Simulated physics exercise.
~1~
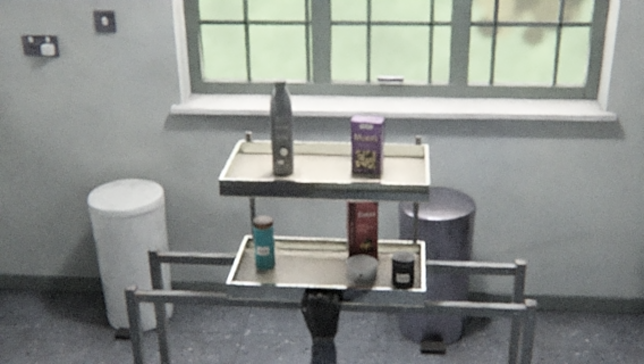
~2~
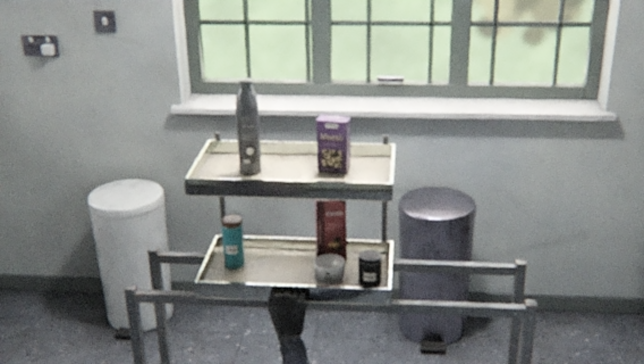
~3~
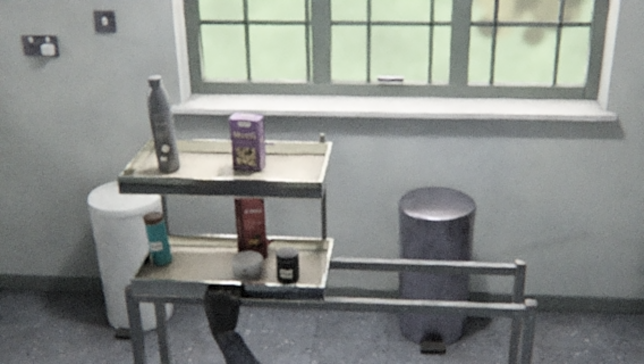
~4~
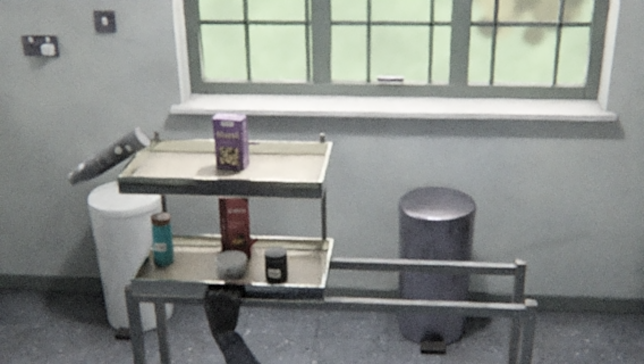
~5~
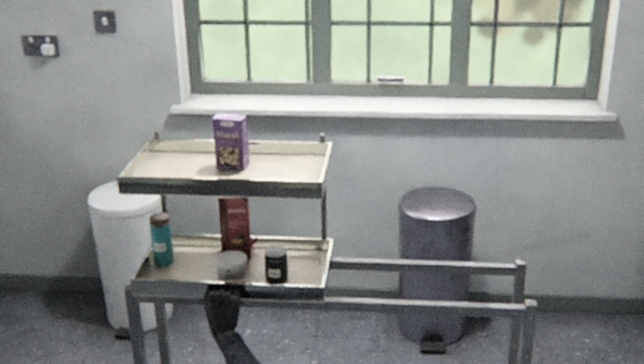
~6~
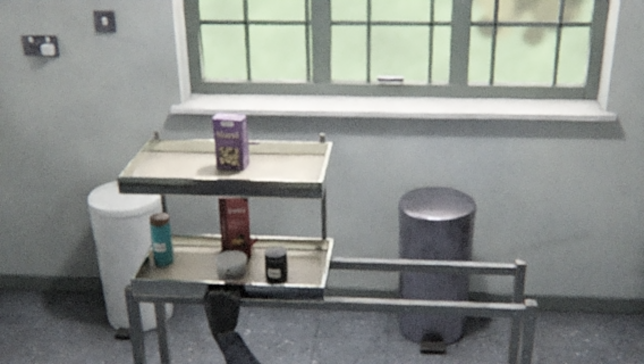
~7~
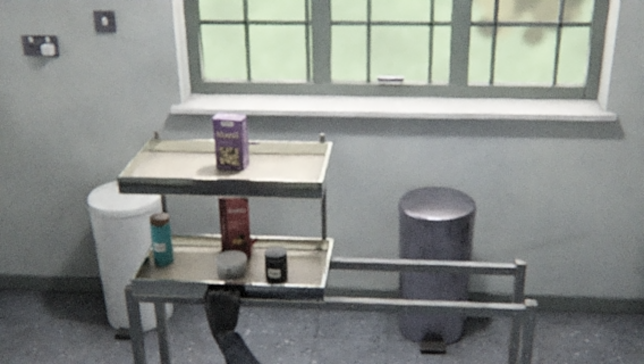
A two-tier tray slides left and stops abruptly, the grey bottle toppling off the edge while the purple carton stays upright.
